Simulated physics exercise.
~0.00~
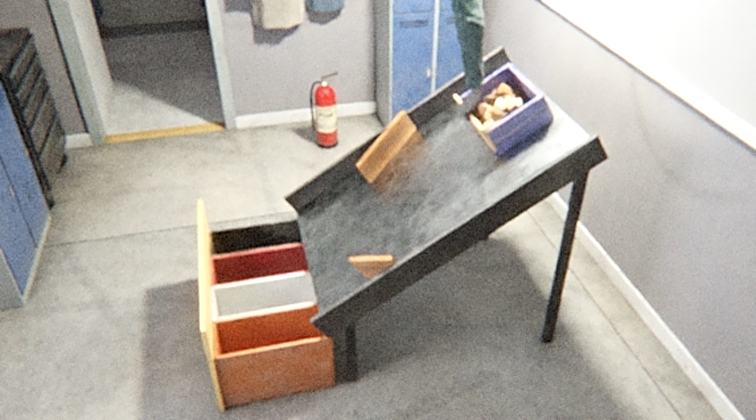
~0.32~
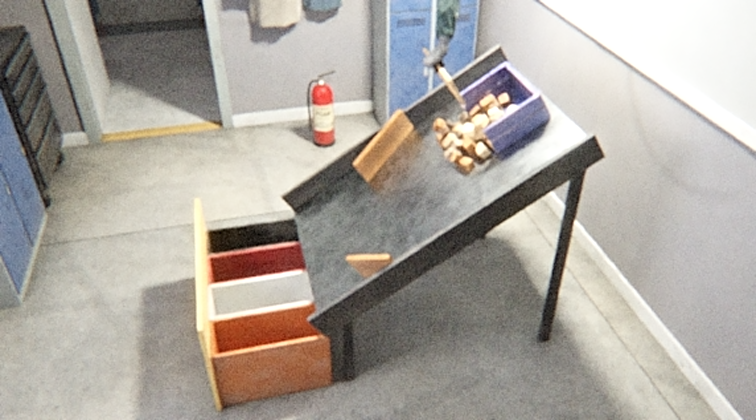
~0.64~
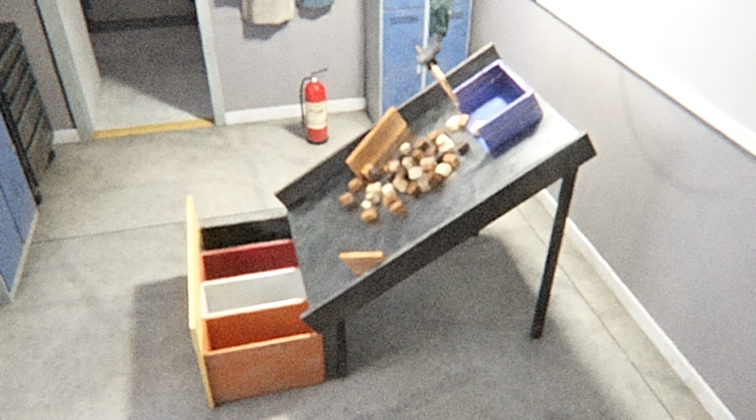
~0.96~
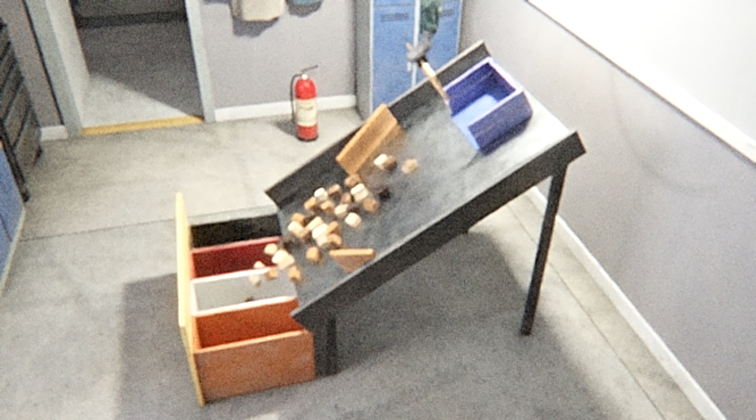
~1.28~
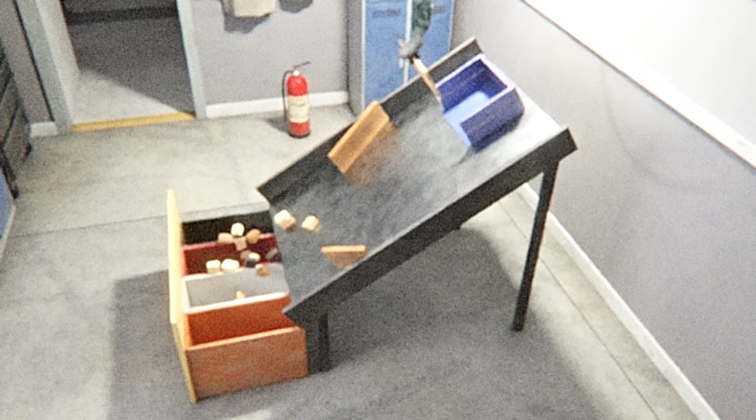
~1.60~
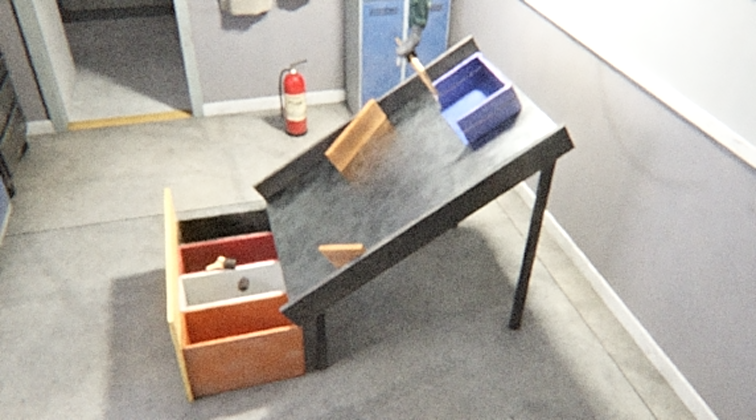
In a plain room with a fire extinguisher by the wall, a gate lifted from a blue pen atop a dark sloping table, and wooden blocks tumbled down past two angled boards, dropping mostly into the red and white containers and leaving the slope bare.
